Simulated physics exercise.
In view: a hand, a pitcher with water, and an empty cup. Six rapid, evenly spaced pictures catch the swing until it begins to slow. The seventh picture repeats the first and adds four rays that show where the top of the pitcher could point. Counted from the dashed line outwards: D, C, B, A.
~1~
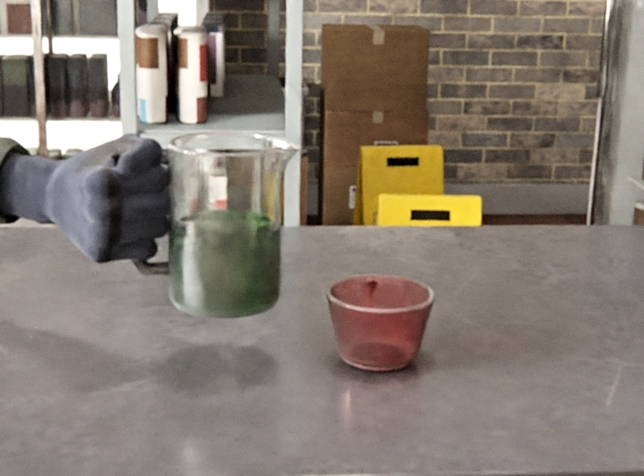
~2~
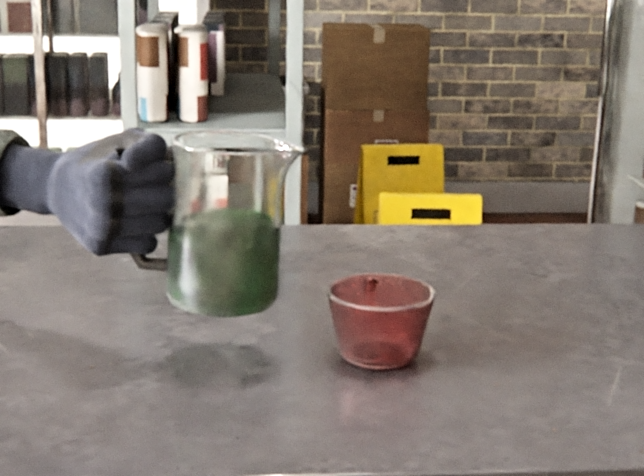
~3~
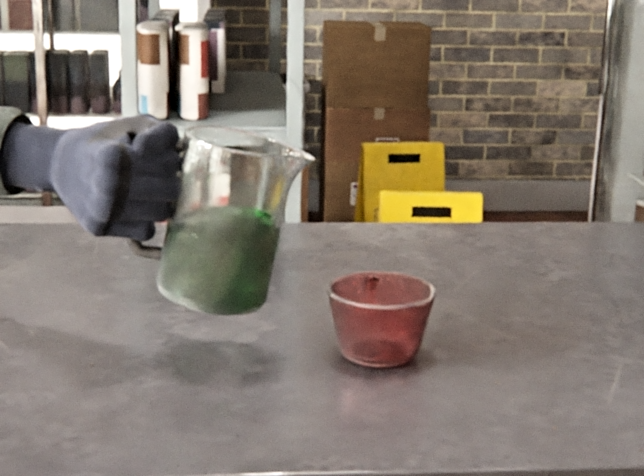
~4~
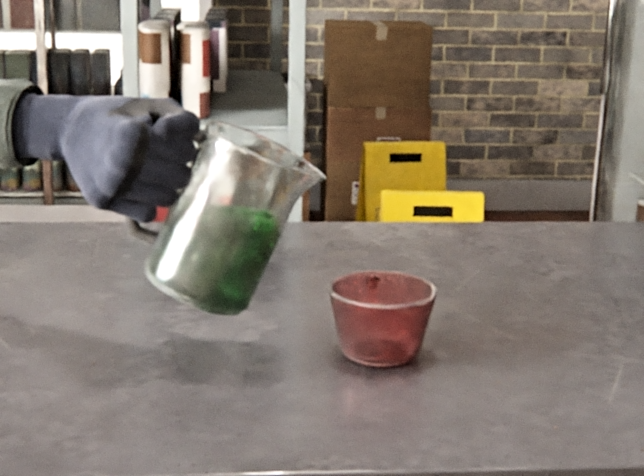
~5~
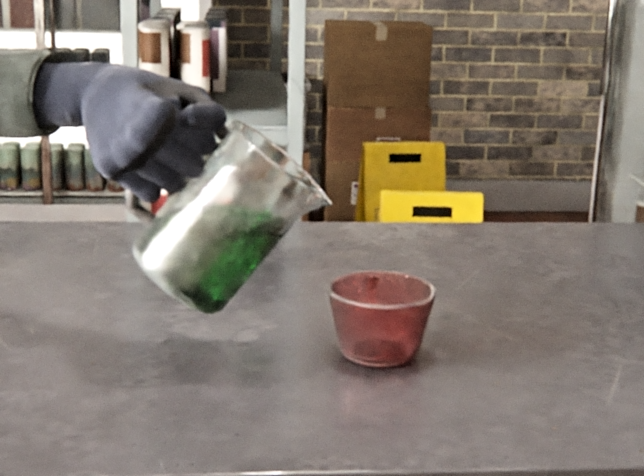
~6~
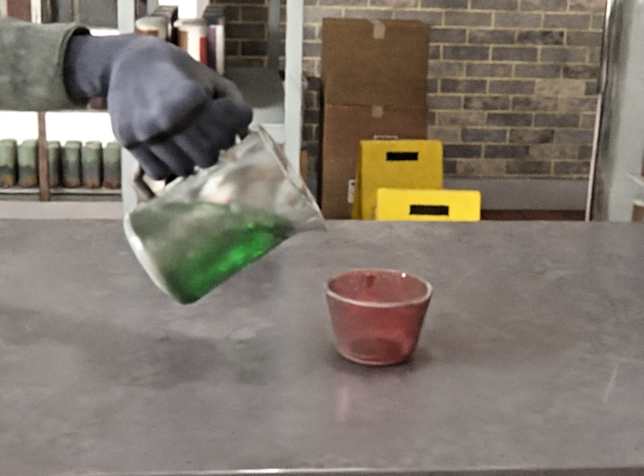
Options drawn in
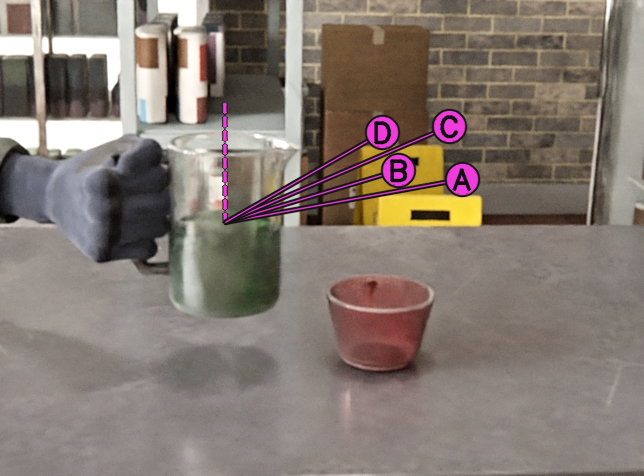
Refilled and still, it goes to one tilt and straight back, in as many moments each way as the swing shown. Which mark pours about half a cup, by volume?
B is best.
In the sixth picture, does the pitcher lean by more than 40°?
Yes.
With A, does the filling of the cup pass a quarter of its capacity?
Yes.
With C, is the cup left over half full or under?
Under half.
On the marked copy, A at (446, 182); B at (382, 175); C at (433, 133); D at (367, 140).
For line A, the cup ends with about 77 % of what it can hold.
For line B, the cup ends with about 53 % of what it can hold.
For line C, the cup ends with about 28 % of what it can hold.
For line D, the cup ends with about 10 % of what it can hold.
